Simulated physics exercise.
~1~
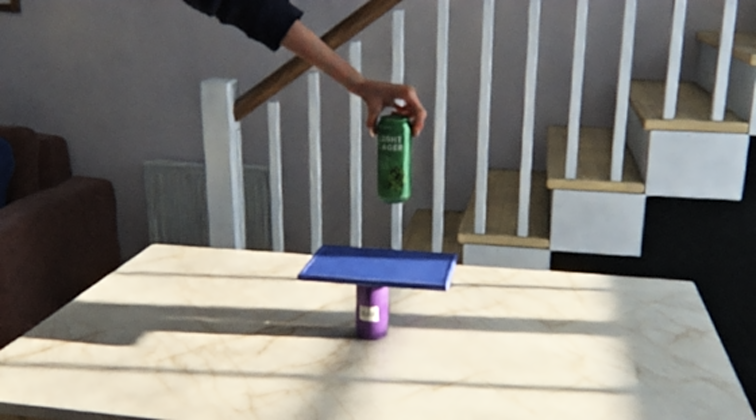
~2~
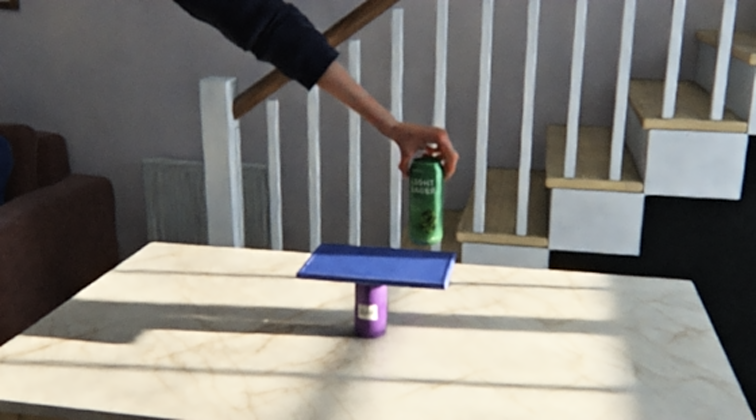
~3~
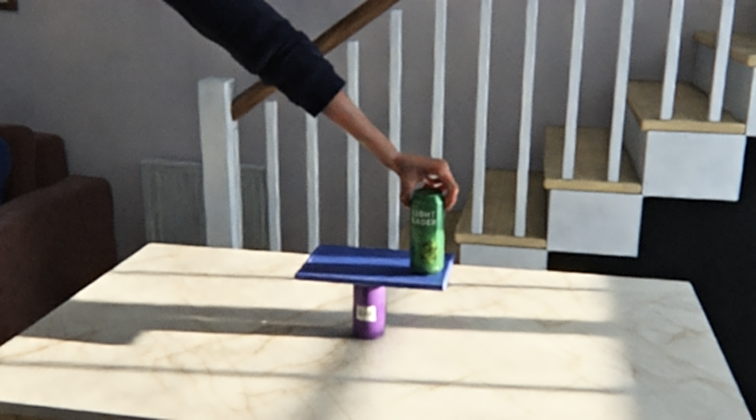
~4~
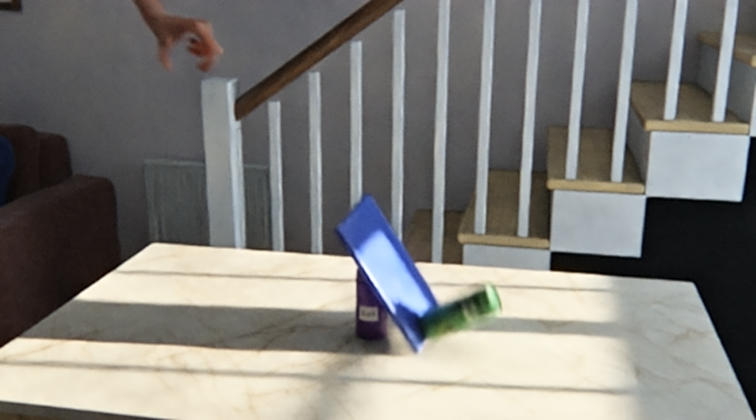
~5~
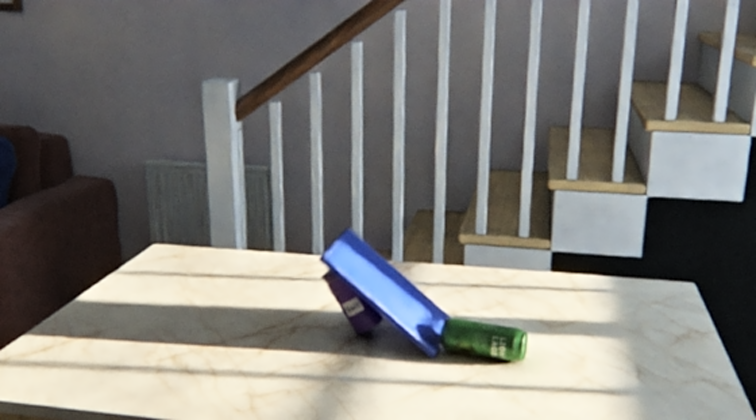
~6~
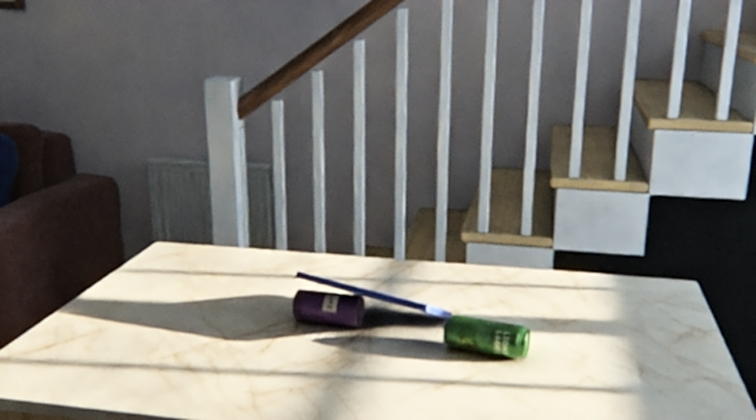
A hand lowers a green can toward a blue lid balanced on an upright purple jar, on a pale marble-look table seen from the front and slightly above, with a white-railed staircase behind. The hand shifts right and sets the can upright near the lid's right end, then lets go and draws back to the left. The lid tips steeply down to the right, and the can topples off onto the table. The jar then leans and falls to the left. At the end, the can and jar lie on their sides, with the lid slanting between them.
